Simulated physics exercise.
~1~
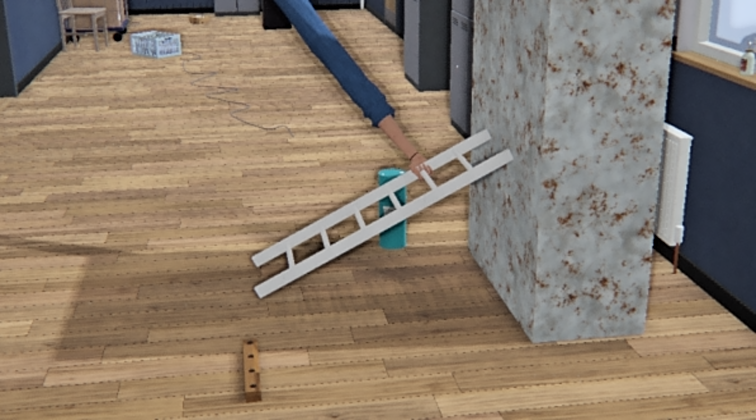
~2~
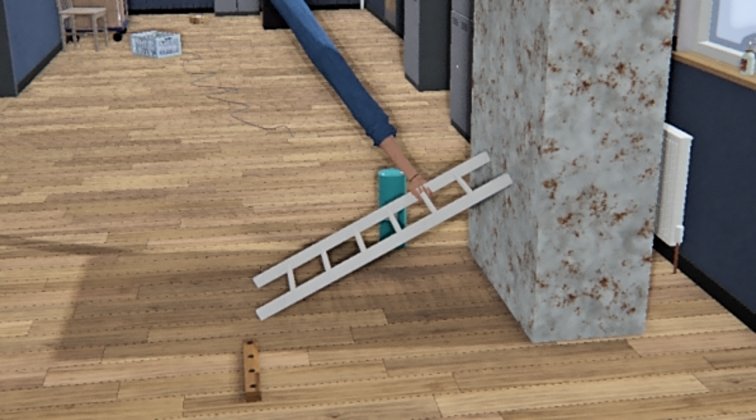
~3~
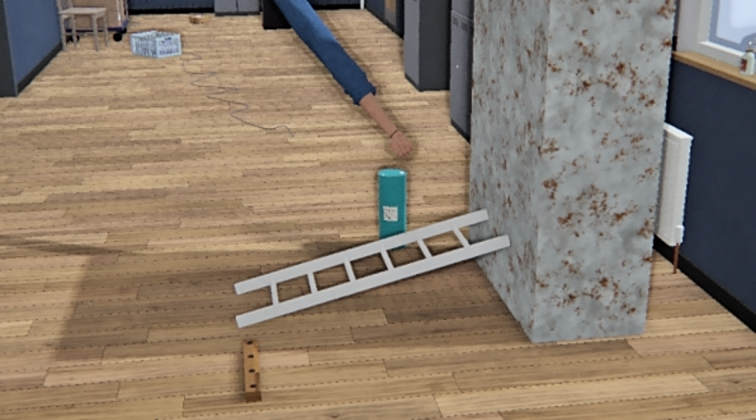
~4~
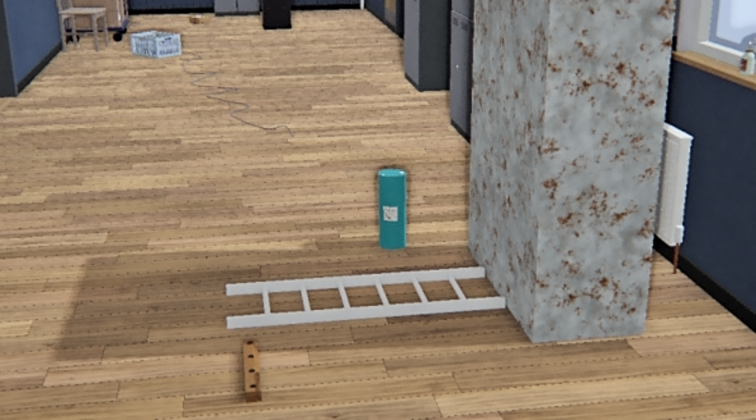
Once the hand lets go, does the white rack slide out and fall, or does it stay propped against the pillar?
It slides out and falls. Its upper end comes down beside the pillar and the rack ends up lying on the floor.
